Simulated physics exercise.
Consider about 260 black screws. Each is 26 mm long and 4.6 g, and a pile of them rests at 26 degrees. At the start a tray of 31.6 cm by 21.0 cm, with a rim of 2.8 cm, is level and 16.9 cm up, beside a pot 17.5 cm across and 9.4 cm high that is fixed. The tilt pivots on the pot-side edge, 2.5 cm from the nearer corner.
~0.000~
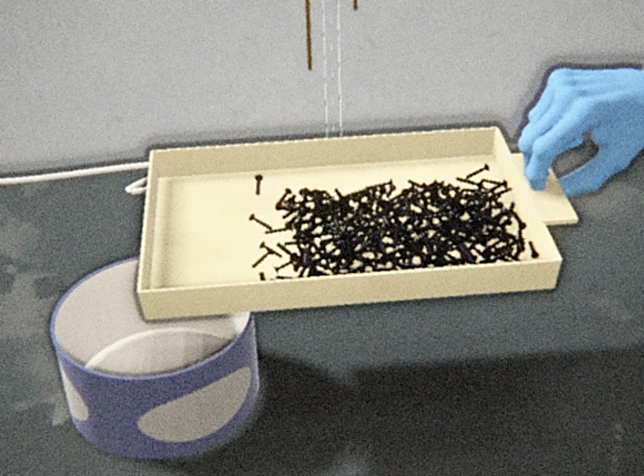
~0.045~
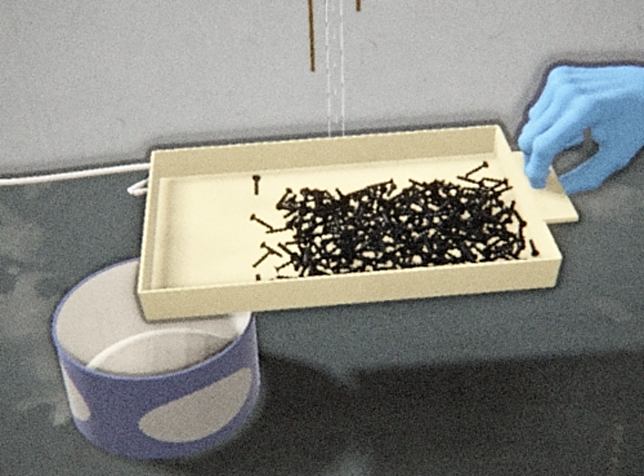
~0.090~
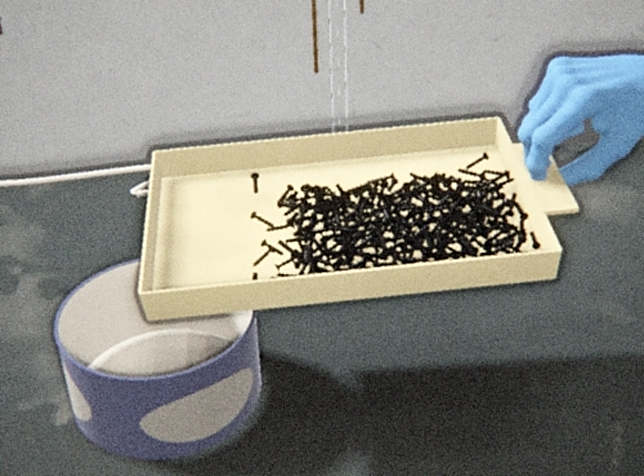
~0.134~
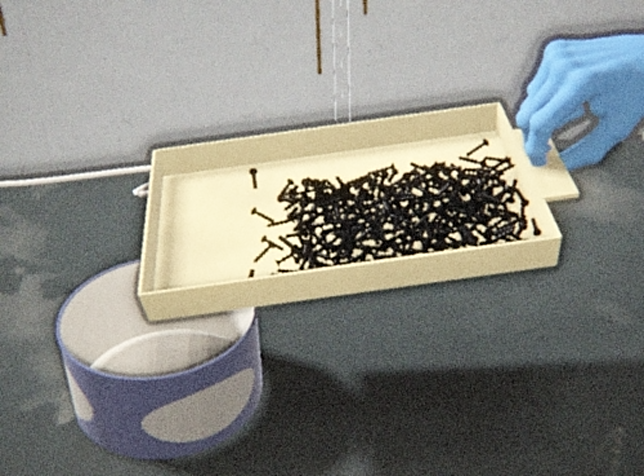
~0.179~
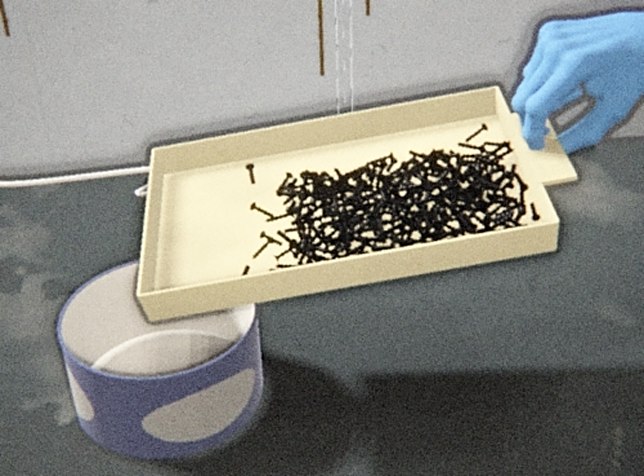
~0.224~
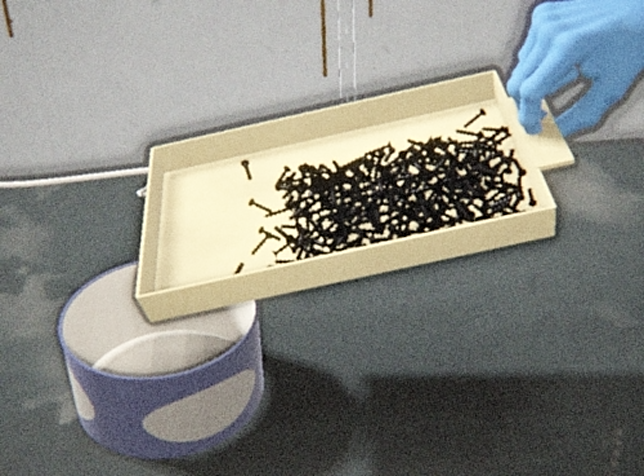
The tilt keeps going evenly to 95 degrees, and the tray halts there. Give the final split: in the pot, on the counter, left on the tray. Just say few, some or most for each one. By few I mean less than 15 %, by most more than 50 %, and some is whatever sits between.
I would say pot some, counter most, tray few.
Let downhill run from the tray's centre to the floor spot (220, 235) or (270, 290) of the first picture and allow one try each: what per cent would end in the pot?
About 65 per cent on the first try and 0 per cent on the second.
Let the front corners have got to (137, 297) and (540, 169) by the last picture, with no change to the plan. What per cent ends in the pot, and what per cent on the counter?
Pot: 20, counter: 75.
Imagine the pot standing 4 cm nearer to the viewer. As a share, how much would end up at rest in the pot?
Roughly 70 per cent.
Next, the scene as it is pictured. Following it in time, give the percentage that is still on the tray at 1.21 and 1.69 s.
In turn: 75, 20.
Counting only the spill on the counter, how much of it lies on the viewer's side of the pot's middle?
Share: Roughly 100 %.
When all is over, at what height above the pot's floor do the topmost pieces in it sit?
Some 2.0 cm up.
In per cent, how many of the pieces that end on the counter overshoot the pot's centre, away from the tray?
Share: Around 100 %.
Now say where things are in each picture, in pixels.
The first frame shows tray tilt 0 degrees, front corners at (142, 289) and (557, 258); middle of the pieces at (402, 228); pot at (153, 312).
The second frame shows tray tilt 1 degrees, front corners at (143, 290) and (556, 256); middle of the pieces at (403, 227).
The third frame shows tray tilt 2 degrees, front corners at (143, 291) and (557, 249); middle of the pieces at (403, 222).
The fourth frame shows tray tilt 5 degrees, front corners at (143, 292) and (556, 235), lowest corner left front; middle of the pieces at (403, 213).
The fifth frame shows tray tilt 8 degrees, front corners at (142, 293) and (554, 220), lowest corner left front; middle of the pieces at (401, 203).
The sixth frame shows tray tilt 11 degrees, front corners at (140, 294) and (550, 205), lowest corner left front; middle of the pieces at (399, 193); pot at (159, 313). Its pace works out near 65 degrees a second.
After 0.82 s, tilt 51 degrees; the tray holds 100 %, the pot 0 %.
After 1.21 s, tilt 77 degrees; the tray holds 75 %, the pot 10 %.
Then, at 1.69 s, tilt 95 degrees; the tray holds 20 %, the pot 20 %.
In the end, at 2.9 s, pot 35 %, counter 60 %, tray 5 %.
